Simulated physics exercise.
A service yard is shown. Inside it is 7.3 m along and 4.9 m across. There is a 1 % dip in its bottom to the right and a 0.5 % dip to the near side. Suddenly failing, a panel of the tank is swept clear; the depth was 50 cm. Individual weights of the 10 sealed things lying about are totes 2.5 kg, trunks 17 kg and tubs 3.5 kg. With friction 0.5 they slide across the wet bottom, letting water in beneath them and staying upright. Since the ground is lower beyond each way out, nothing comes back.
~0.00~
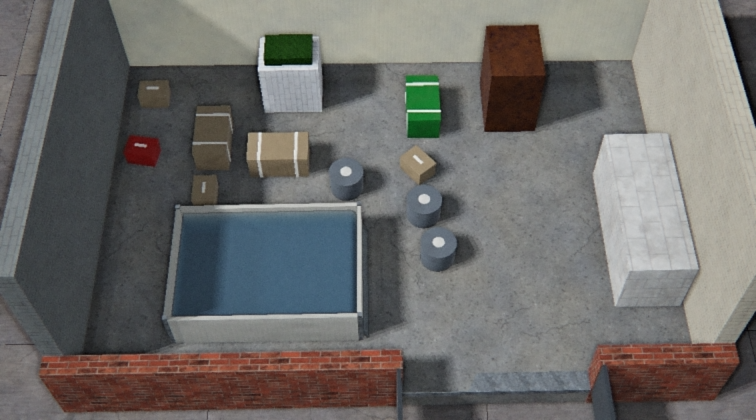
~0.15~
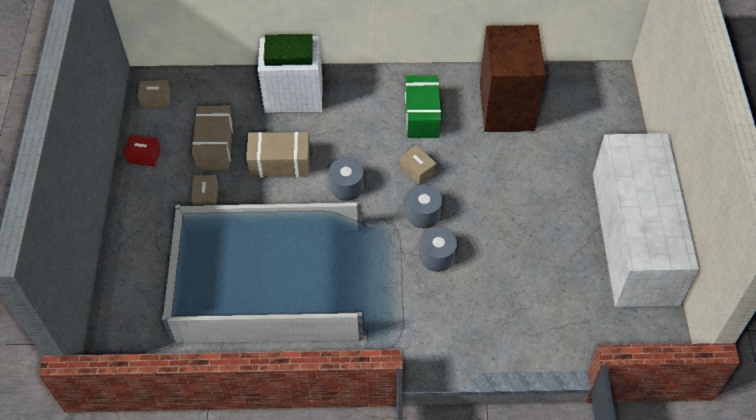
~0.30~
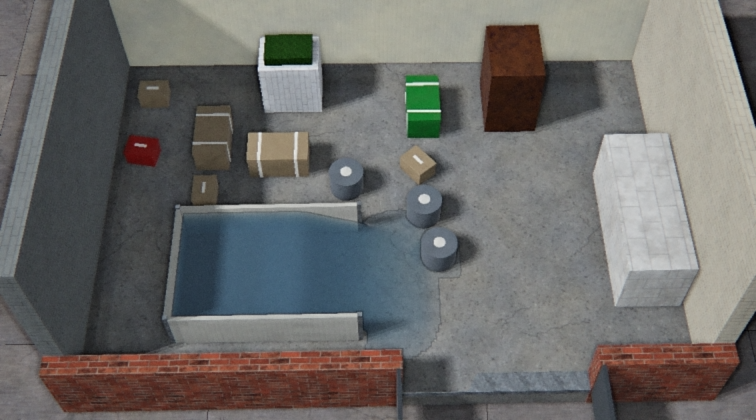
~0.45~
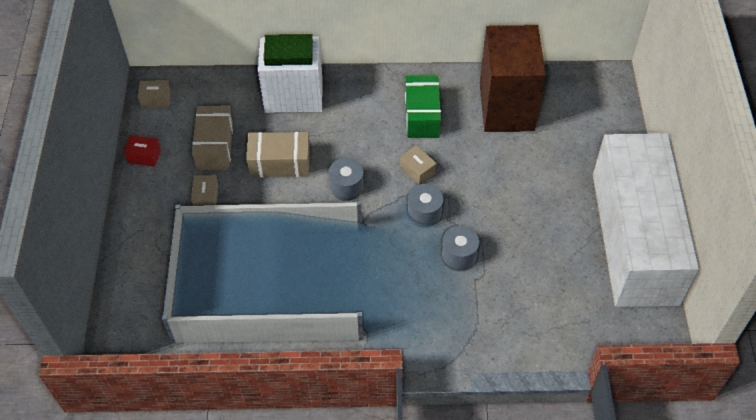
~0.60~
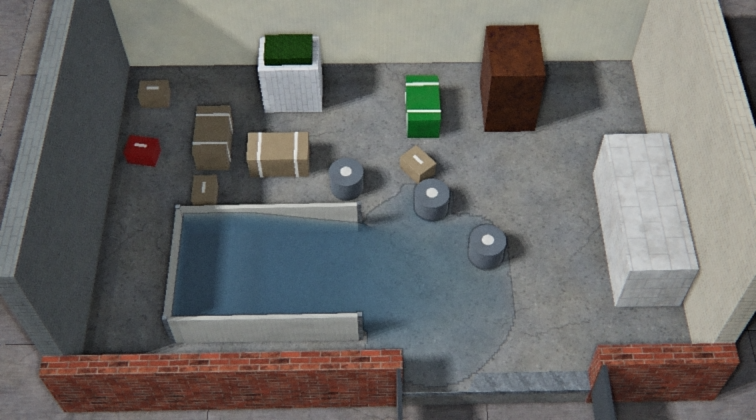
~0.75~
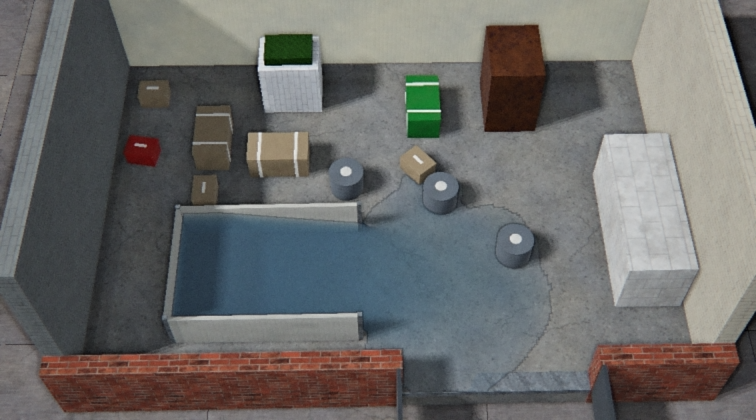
Water pours from the tank's open right side and pushes two gray tubs across the floor.
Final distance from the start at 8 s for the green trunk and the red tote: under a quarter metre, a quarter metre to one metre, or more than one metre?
The green trunk lingers near its start, the red tote lingers near its start.
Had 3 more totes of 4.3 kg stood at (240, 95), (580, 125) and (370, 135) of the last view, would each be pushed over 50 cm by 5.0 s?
Listed order gives within the limit, above the limit, within the limit.
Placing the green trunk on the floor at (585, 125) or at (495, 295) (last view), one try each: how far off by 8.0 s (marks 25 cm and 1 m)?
From the first place it shuffles over a little; from the second it goes well off.
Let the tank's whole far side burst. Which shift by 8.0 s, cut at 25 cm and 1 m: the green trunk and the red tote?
Log: Green trunk large displacement; red tote large displacement.
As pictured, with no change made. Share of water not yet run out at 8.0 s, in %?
Around 68 per cent of the water is still in there.
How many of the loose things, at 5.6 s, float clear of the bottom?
It comes to 2.
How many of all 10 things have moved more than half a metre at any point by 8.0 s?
Answer: 3.
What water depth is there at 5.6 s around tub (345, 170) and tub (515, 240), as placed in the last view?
Roughly 0 and 12 cm.
After 1.6 s the green trunk is near (423, 97), 0.0 m from its start, aground; the red tote is near (141, 146), 0.0 m from its start, aground; 0 of 10 are out; 1 afloat.
After 3.6 s the green trunk is near (423, 97), 0.0 m from its start, aground; the red tote is near (141, 146), 0.0 m from its start, aground; 0 of 10 are out; 2 afloat.
After 5.6 s the green trunk is near (423, 97), 0.0 m from its start, aground; the red tote is near (141, 146), 0.0 m from its start, aground; 0 of 10 are out; 2 afloat.
After 8.0 s the green trunk is near (422, 97), 0.0 m from its start, aground; the red tote is near (141, 146), 0.0 m from its start, aground; 0 of 10 are out; 4 afloat.
